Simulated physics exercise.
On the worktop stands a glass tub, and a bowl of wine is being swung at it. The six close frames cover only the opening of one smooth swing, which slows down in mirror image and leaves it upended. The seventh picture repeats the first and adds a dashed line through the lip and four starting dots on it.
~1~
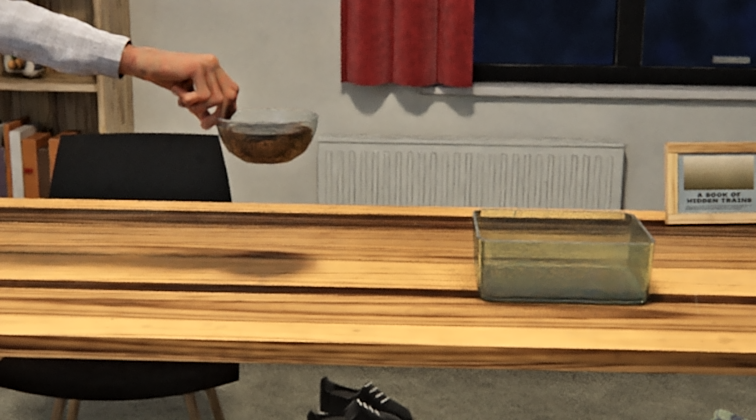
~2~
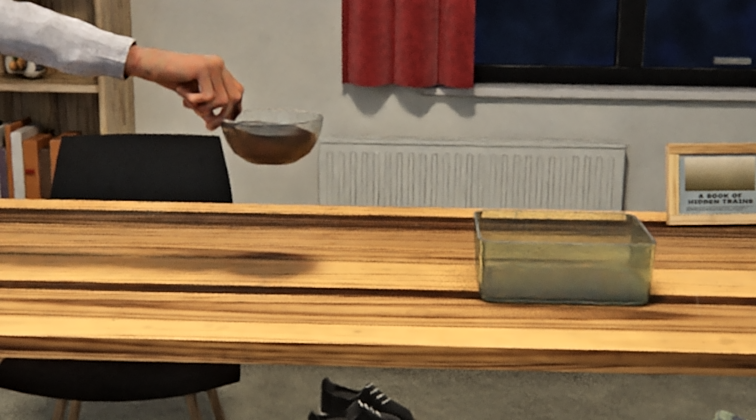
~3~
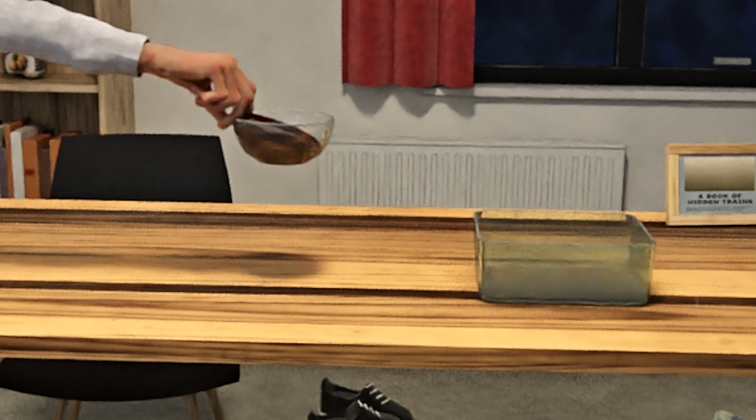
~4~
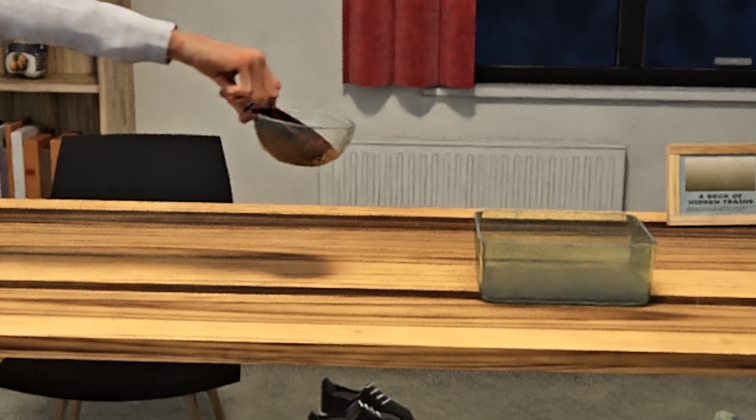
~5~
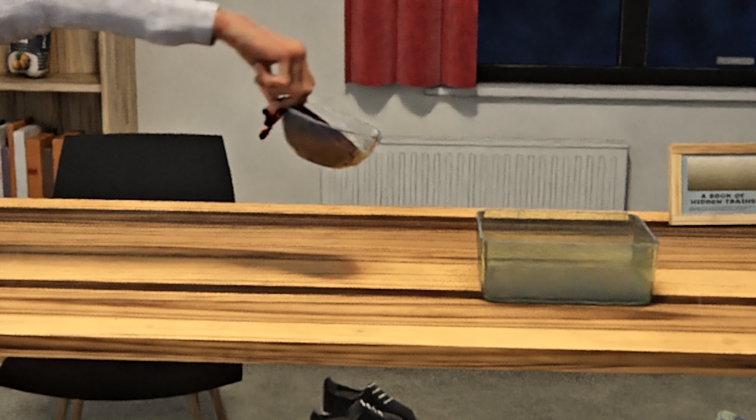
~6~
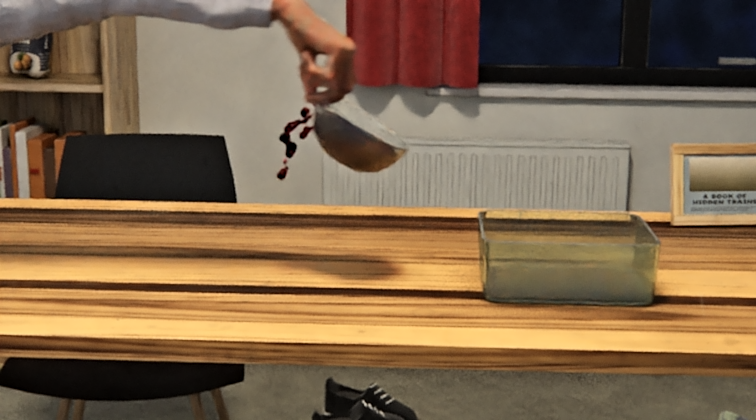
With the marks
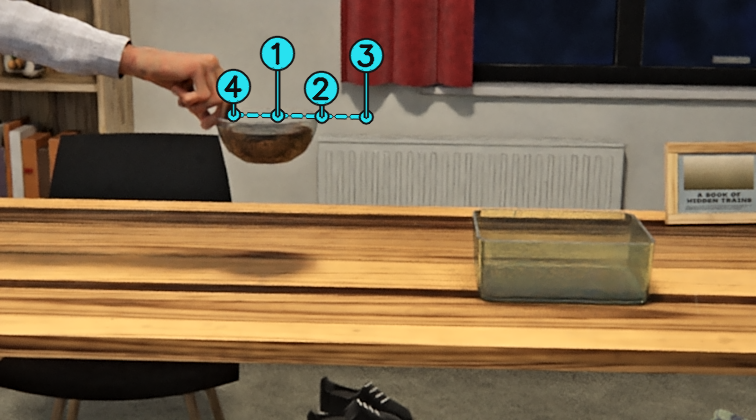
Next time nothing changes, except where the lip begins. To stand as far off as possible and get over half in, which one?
Take 1.
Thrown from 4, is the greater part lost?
Yes, it does.
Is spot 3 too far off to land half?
No, that is safe.
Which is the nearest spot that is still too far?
That would be 4.
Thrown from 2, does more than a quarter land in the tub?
Yes, it does.
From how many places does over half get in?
Three of them.
In cyan, 1 at (277, 115); 2 at (321, 116); 3 at (366, 117); 4 at (233, 114).
With 1, about 69 % lands in the tub, 16 % falls short and 15 % goes beside or beyond.
With 2, about 67 % lands in the tub, 8 % falls short and 25 % goes beside or beyond.
With 3, about 79 % lands in the tub, 12 % falls short and 8 % goes beside or beyond.
With 4, about 14 % lands in the tub, 79 % falls short and 7 % goes beside or beyond.
